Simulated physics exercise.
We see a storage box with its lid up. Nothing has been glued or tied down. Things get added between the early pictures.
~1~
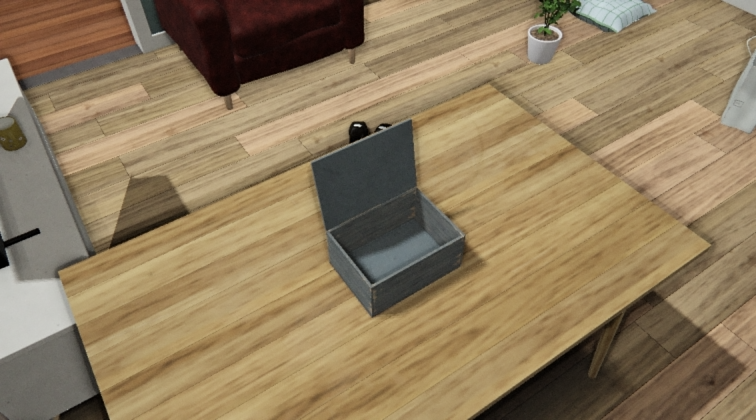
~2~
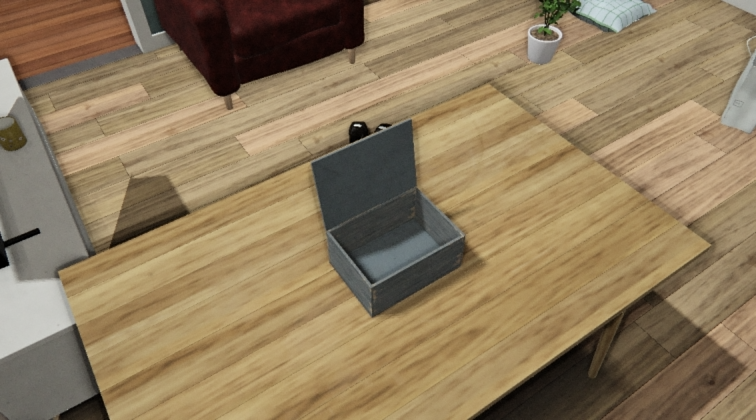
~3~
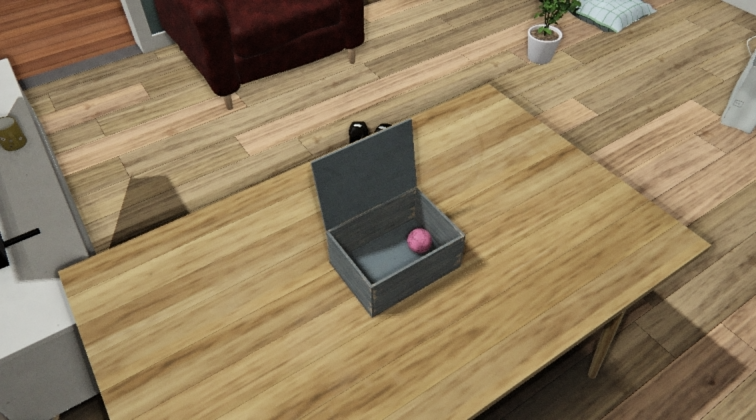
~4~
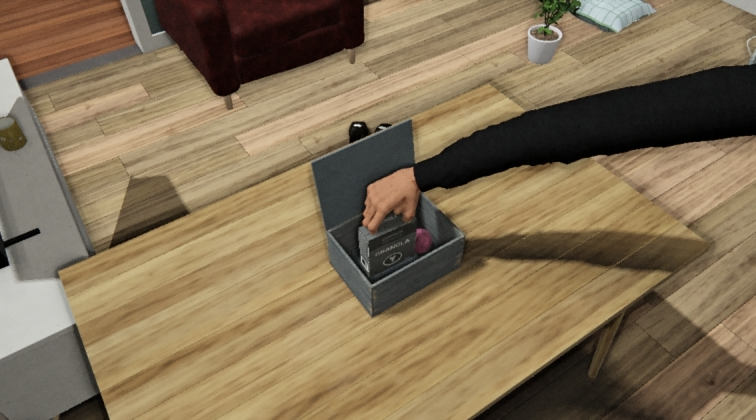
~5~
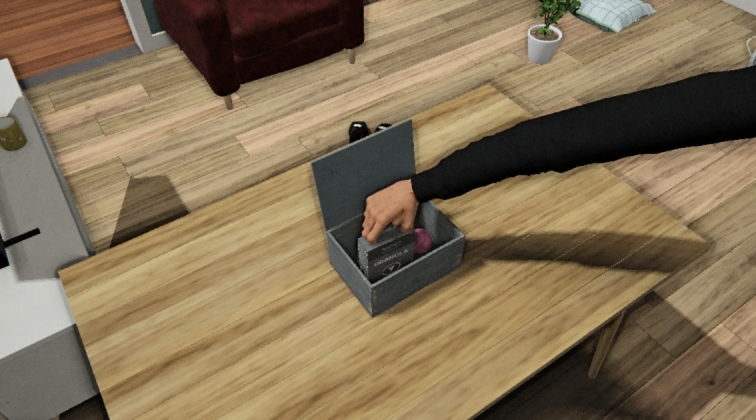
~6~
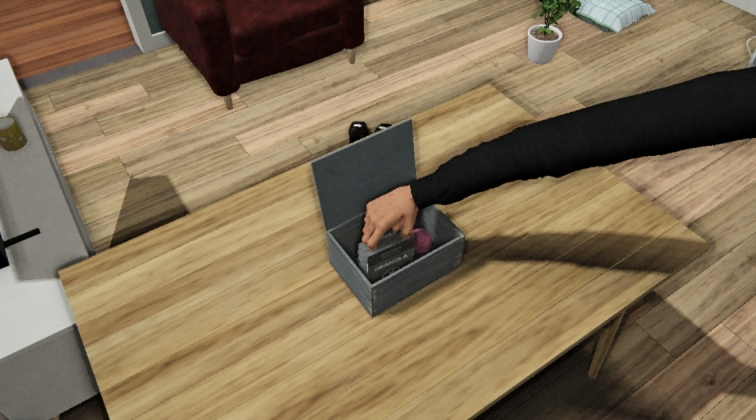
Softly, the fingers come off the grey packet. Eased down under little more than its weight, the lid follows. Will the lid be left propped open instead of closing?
Yes, it stays propped open.
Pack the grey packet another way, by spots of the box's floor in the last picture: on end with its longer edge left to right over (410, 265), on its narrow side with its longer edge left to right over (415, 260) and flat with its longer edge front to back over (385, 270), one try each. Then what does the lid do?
So: First go, the lid can't get down; second go, it can't get down; third go, it gets all the way down.
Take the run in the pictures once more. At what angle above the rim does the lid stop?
It stays some 14° above the rim.
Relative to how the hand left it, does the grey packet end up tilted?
By the end the grey packet has kept its angle.
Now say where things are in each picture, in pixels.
In the first frame, the last thing is not in view yet.
In the second frame, the last thing is not in view yet.
In the third frame, the last thing is not in view yet; pink ball (420, 241).
In the fourth frame, on its way; grey packet (388, 243).
In the fifth frame, on its way; grey packet (387, 253).
In the sixth frame, put in, still held; grey packet (387, 258).
Then, 1.10 s after the last picture, lid starting down.
Then, 1.50 s after the last picture, lid 65° above the rim.
Then, 1.70 s after the last picture, lid 47° above the rim.
Then, 1.90 s after the last picture, lid 26° above the rim.
At rest, lid 14° above the rim; both in place. Seen from the same camera at the end, grey packet near (387, 258).
